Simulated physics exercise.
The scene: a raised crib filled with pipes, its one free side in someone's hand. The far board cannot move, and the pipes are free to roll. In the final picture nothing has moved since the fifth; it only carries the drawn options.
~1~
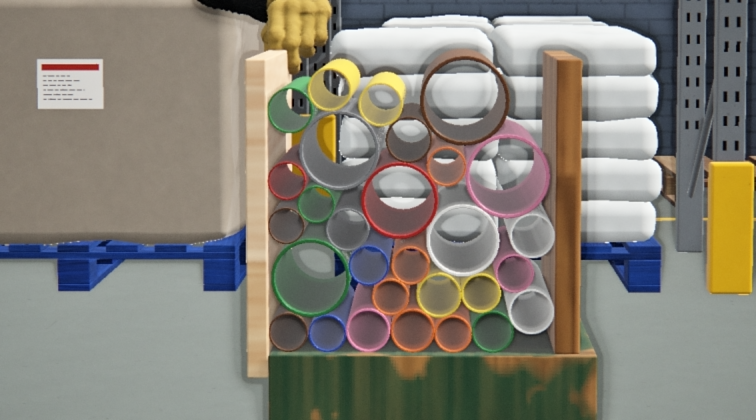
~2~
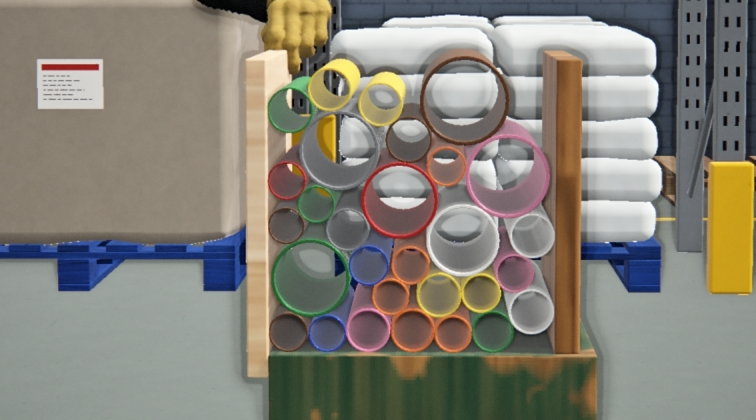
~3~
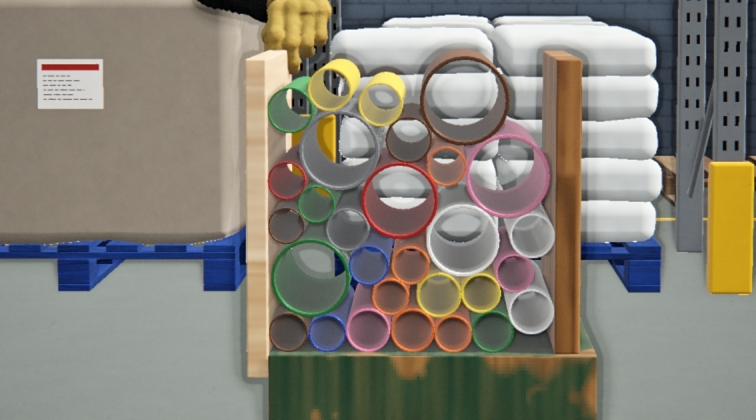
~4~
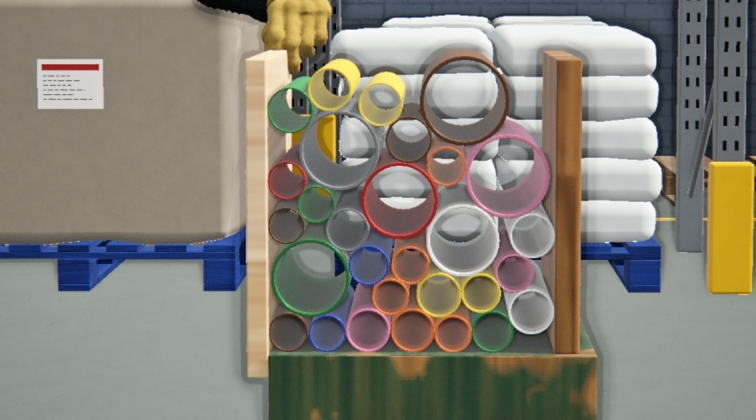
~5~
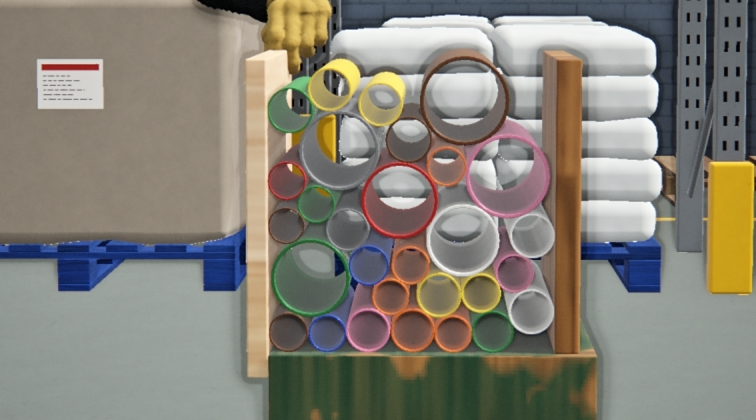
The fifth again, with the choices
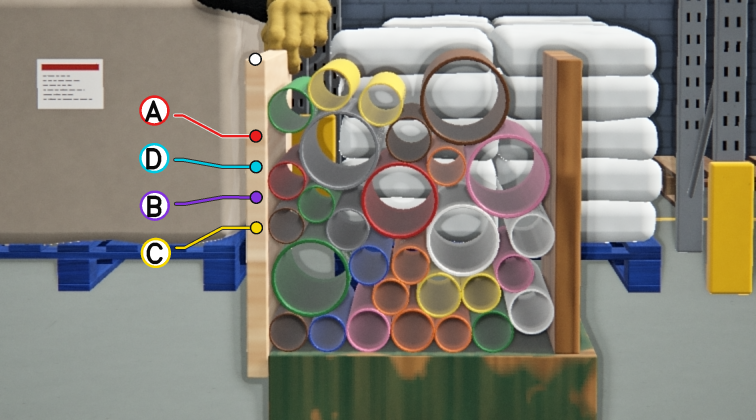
A yellow-gloved hand staying at the left board of a raised crib stacked with colourful pipes, with nothing visibly moving.
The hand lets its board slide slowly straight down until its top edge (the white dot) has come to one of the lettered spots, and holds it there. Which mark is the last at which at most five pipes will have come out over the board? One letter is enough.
Stop at C.
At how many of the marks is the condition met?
Four of the four.
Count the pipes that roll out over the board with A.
It comes to none.
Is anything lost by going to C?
Yes, at C.
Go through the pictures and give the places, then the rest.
A red pipe (287, 181); side board (271, 201); a brown pipe (288, 332), in the first frame.
A brown pipe (288, 332); a green pipe (493, 331), in the second frame.
An orange pipe (410, 265); a white pipe (463, 240), in the third frame.
A white pipe (532, 236); a red pipe (287, 181), in the fourth frame.
Side board (271, 201); a brown pipe (288, 332); a green pipe (493, 331), in the fifth frame.
On the copy, A at (256, 136); B at (256, 197); C at (256, 228); D at (256, 167); the white dot at (255, 59).
On C. First, top of the board (267, 135).
Then, top of the board (268, 222).
Finally, top of the board (268, 227), three out over the board.
By contrast, A none out over the board; B two out over the board; D none out over the board.
